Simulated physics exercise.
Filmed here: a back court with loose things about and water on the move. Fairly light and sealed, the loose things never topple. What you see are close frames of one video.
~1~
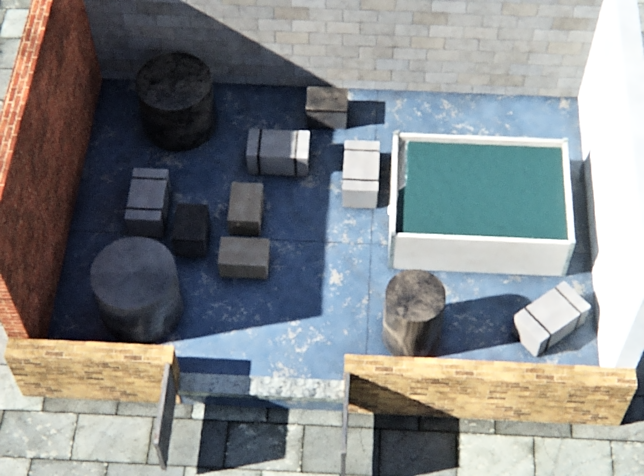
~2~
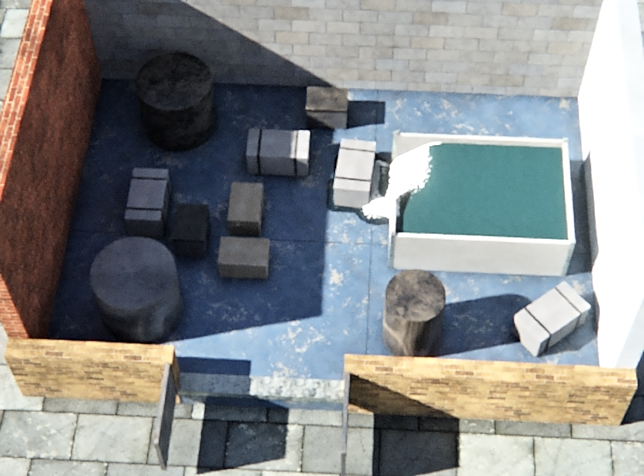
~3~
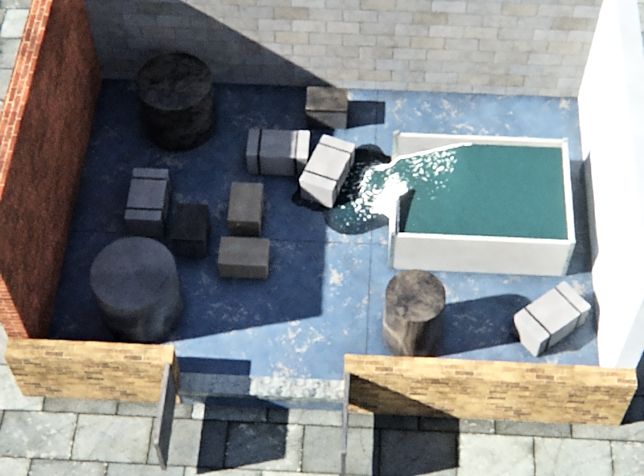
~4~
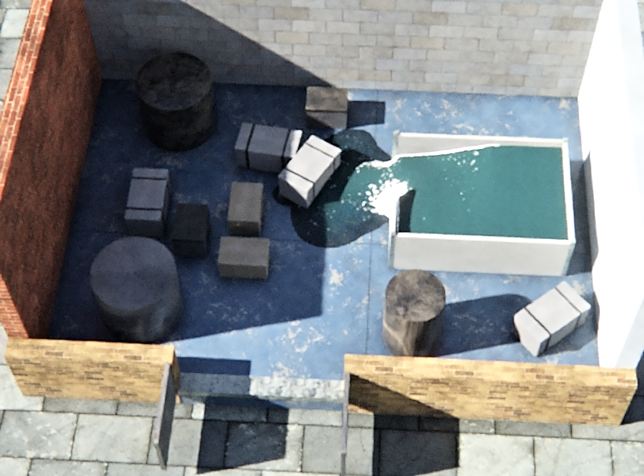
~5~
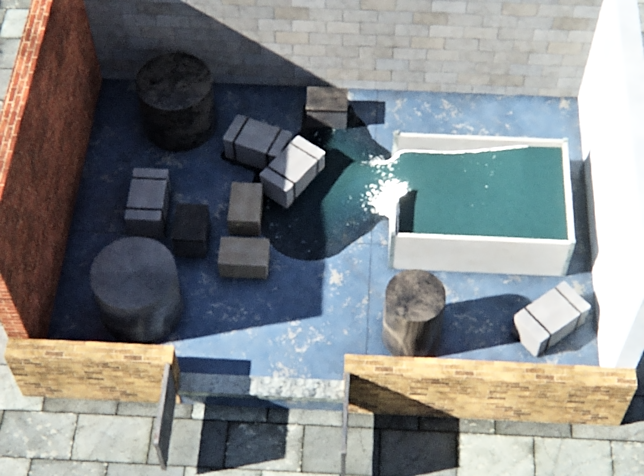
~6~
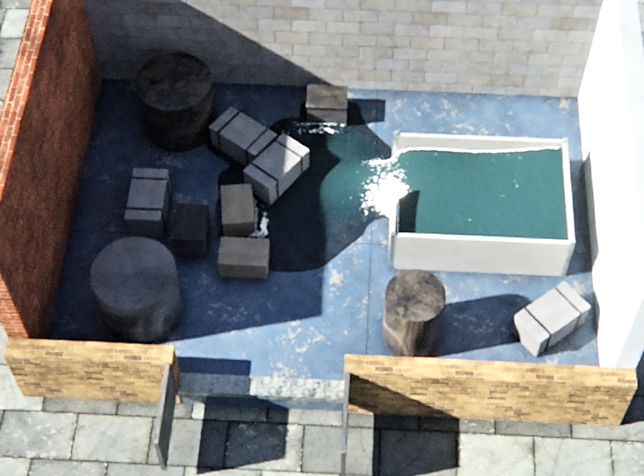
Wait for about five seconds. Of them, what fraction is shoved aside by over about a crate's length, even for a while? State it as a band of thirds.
Two thirds plus.
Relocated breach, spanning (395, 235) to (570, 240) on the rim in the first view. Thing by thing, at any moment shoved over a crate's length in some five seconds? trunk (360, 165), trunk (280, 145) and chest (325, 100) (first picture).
Each in turn, never travels that far, never travels that far, never travels that far.
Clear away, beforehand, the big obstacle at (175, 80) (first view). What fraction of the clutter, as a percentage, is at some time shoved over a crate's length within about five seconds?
It works out to 80 %.
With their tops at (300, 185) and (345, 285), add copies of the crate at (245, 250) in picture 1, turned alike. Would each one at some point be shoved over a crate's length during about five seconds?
Result, in sequence - displaced that far / short of that distance.
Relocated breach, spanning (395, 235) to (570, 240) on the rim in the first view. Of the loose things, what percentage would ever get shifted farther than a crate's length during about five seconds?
Estimate: Close to 60 in a hundred.
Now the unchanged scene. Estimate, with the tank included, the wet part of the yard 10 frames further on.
Near 55 %.
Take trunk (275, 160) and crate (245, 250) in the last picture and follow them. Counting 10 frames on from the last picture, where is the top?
They should be roughly at (155, 178) and (207, 313).
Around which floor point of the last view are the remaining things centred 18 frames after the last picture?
Their average sits at about pixel (220, 229).
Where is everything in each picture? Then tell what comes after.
In the first frame, a trunk at (361, 165), on the bottom; a trunk at (278, 143), on the bottom; 0 of 8 have shifted.
In the second frame, a trunk at (355, 165), on the bottom, close to its start; a trunk at (278, 143) rests on the ground; 1 of 8 have shifted.
In the third frame, a trunk at (328, 162), on the bottom, a stride from its start; a trunk at (278, 143), on the bottom; 1 of 8 have shifted.
In the fourth frame, a trunk at (310, 163), on the bottom, a stride from its start; a trunk at (268, 140) rests on the ground, close to its start; 2 of 8 have shifted.
In the fifth frame, a trunk at (292, 163) rests on the ground, a stride from its start; a trunk at (257, 136), on the bottom, close to its start; 2 of 8 have shifted.
In the sixth frame, a trunk at (276, 160), afloat, a stride from its start; a trunk at (243, 130) rests on the ground, a stride from its start; 3 of 8 have shifted.
A moment on, 3 of 8 are well off their spots; 1 afloat.
Next, 6 of 8 are well off their spots; 6 afloat.
Later, 6 of 8 are well off their spots; 5 afloat.
In the end, 7 of 8 are well off their spots, and 7 have been at some point; 5 afloat.
